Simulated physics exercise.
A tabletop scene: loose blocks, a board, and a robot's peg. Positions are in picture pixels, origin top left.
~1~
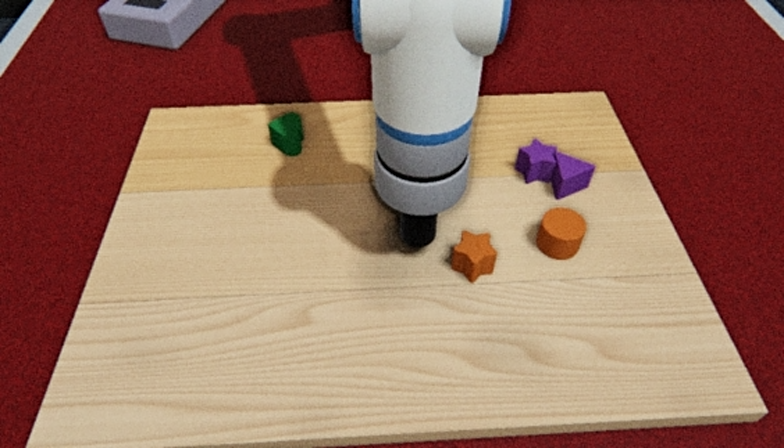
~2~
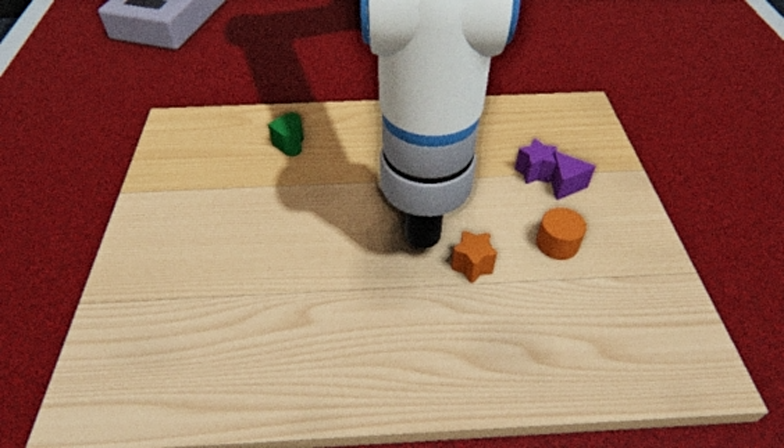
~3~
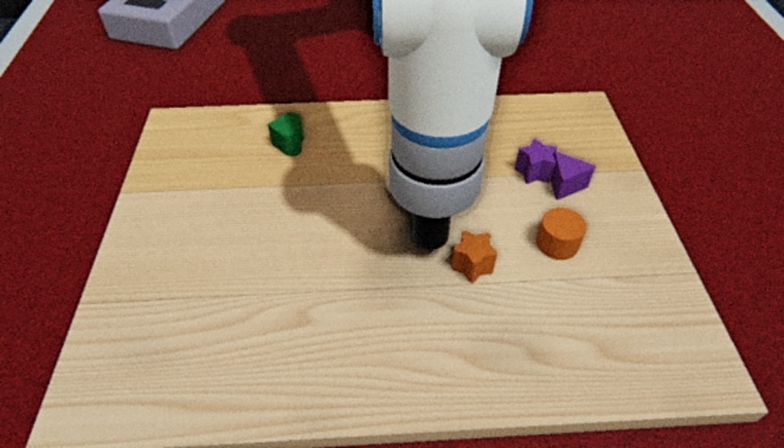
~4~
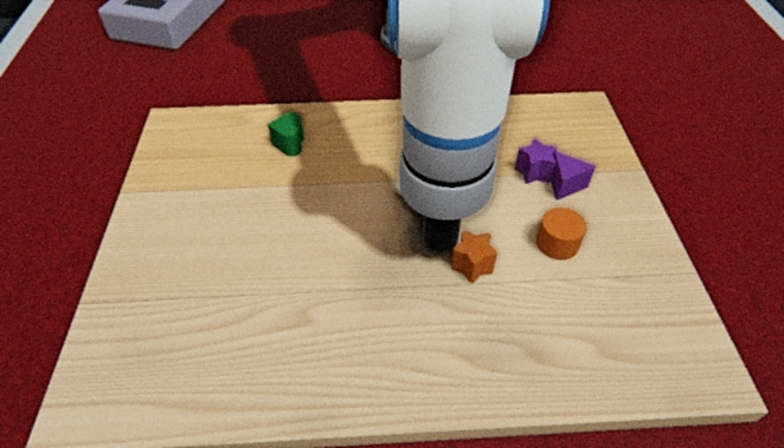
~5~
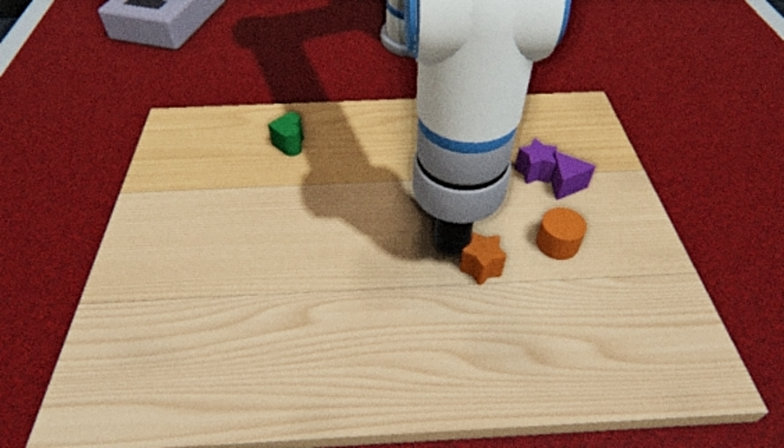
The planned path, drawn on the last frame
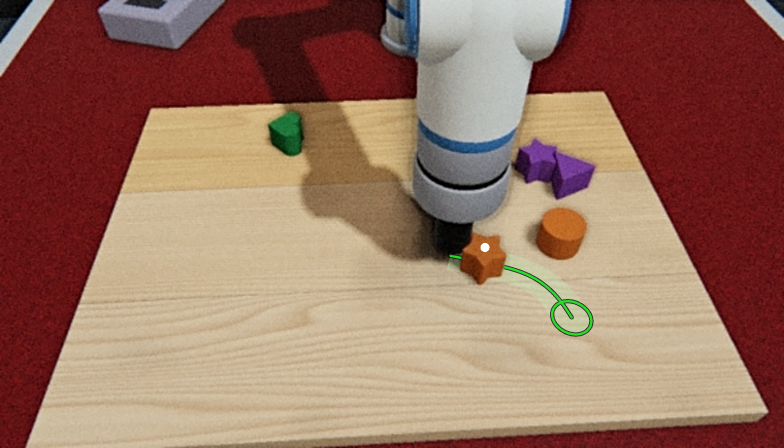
A pale wooden board lies on a red surface, seen from above and in front by a camera that stays still. A white robot arm with blue bands holds a black peg near the centre, with an orange star and orange cylinder to its right, two purple blocks behind them, and a green block at back left. The arm slides slightly right, and its peg nudges the orange star a little rightward.
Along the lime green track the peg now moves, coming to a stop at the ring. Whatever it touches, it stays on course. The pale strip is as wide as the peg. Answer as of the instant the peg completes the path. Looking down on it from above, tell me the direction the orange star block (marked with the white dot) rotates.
Seen from overhead, it turns anticlockwise.
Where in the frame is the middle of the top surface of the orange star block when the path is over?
I predict (618, 297).
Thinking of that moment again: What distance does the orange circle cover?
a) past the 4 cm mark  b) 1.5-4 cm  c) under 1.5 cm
It's c.
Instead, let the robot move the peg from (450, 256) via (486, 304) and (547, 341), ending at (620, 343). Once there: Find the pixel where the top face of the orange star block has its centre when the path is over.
Around (522, 271).
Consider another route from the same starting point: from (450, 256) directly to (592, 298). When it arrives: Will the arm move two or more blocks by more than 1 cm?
Going by the path, no.
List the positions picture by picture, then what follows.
Tip of the peg at (418, 234), middles of tops, orange star block at (476, 245), orange circle at (565, 223), in the first frame.
Peg at (423, 235), nothing pushed, in the second frame.
Peg at (431, 236), nothing pushed, in the third frame.
Peg at (440, 238), nothing pushed, in the fourth frame.
Peg at (452, 241), orange star block at (485, 247), orange circle at (565, 223), in the fifth frame.
The line goes from (450, 256) by way of (496, 265) and (540, 282) to (572, 317); the dot is on the orange star block.
On the path given first. One third of the way, peg at (500, 251); orange star block at (535, 258).
Two thirds of the way, peg at (546, 268); orange star block at (583, 276).
At the end, peg at (578, 303); orange star block at (618, 297), turned 30° anticlockwise; orange circle unmoved.
